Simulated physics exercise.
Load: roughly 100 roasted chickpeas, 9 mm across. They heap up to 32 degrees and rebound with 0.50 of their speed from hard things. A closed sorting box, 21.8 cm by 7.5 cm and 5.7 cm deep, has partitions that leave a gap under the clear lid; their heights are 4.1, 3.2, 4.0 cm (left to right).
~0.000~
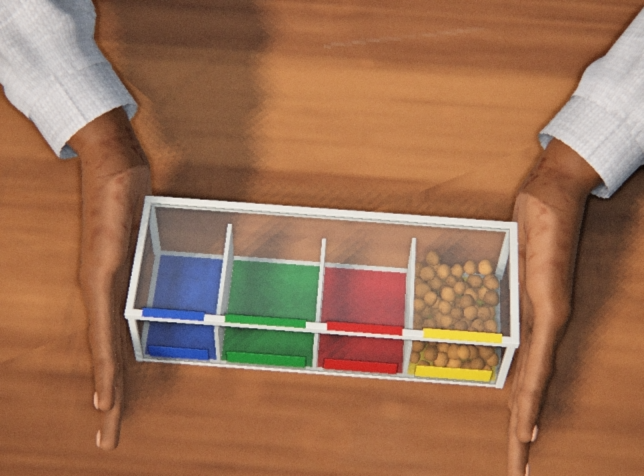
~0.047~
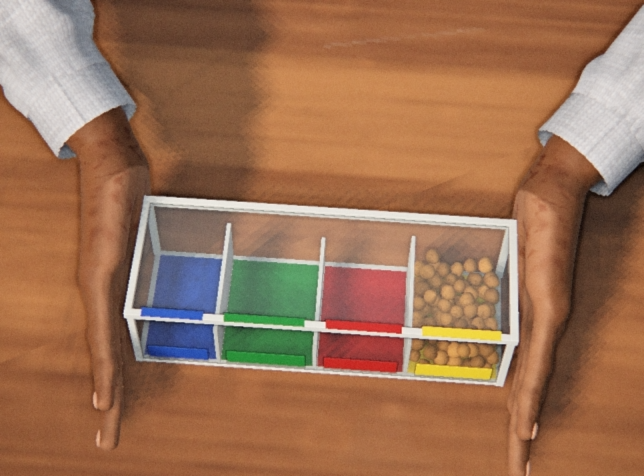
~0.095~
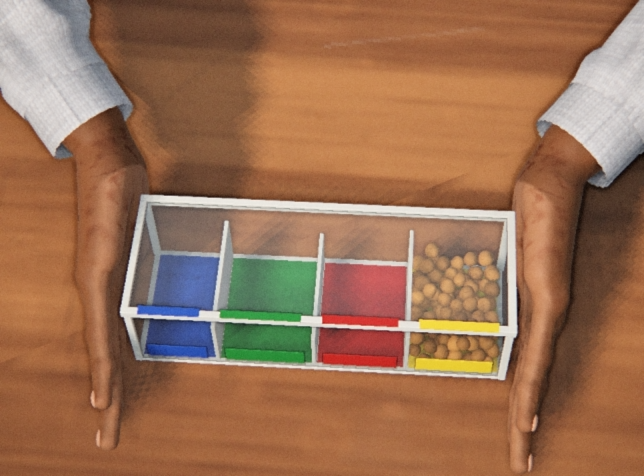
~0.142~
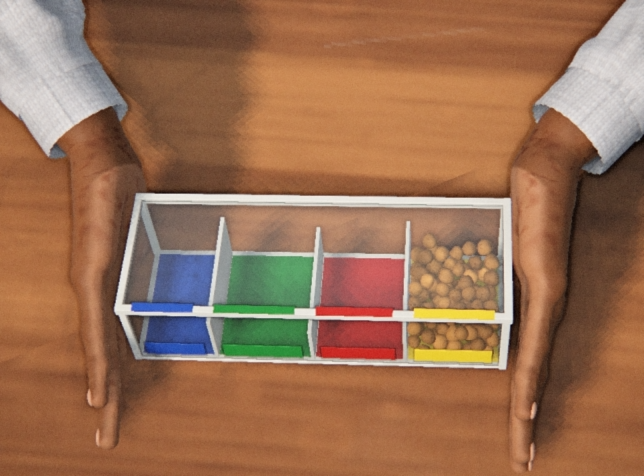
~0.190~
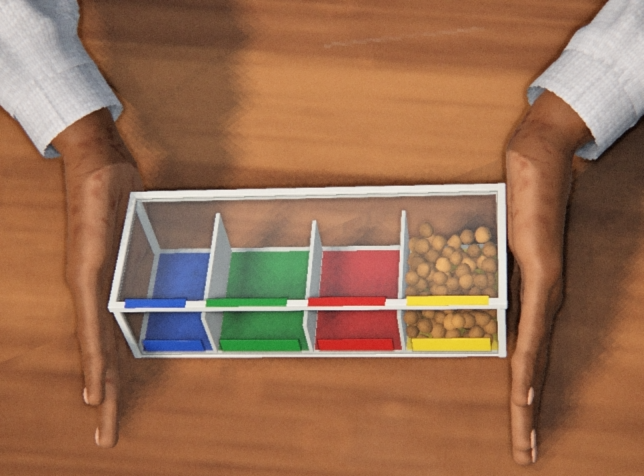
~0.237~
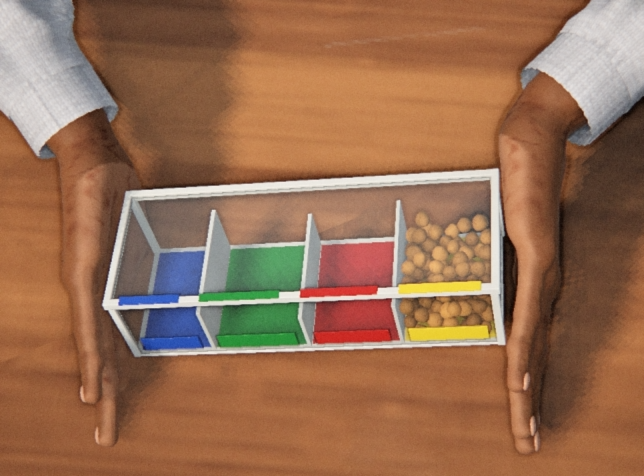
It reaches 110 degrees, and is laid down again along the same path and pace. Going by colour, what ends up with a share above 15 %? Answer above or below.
Red compartment: Below; blue compartment: Above; green compartment: Below; yellow compartment: Above.
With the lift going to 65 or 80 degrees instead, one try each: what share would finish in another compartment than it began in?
Some 0 and 15 per cent.
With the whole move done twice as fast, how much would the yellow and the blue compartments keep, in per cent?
In that case yellow 70; blue 20.
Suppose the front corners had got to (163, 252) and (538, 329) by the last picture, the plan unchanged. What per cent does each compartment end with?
Red 0; blue 0; green 0; yellow 100.
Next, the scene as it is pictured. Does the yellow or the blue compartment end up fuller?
The yellow one has more.
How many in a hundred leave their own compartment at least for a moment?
Some 45 per cent.
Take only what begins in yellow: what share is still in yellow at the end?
Roughly 60 per cent.
Then, at 1.62 s, tilt 110 degrees; red 10 %, blue 10 %, green 5 %, yellow 70 %.
After 2.54 s, tilt 51 degrees; red 5 %, blue 35 %, yellow 60 %.
Then, at 3.46 s, tilt 0 degrees; red 5 %, blue 35 %, yellow 55 %.
In the end, at 3.8 s, red 5 %, blue 35 %, green 0 %, yellow 55 %.
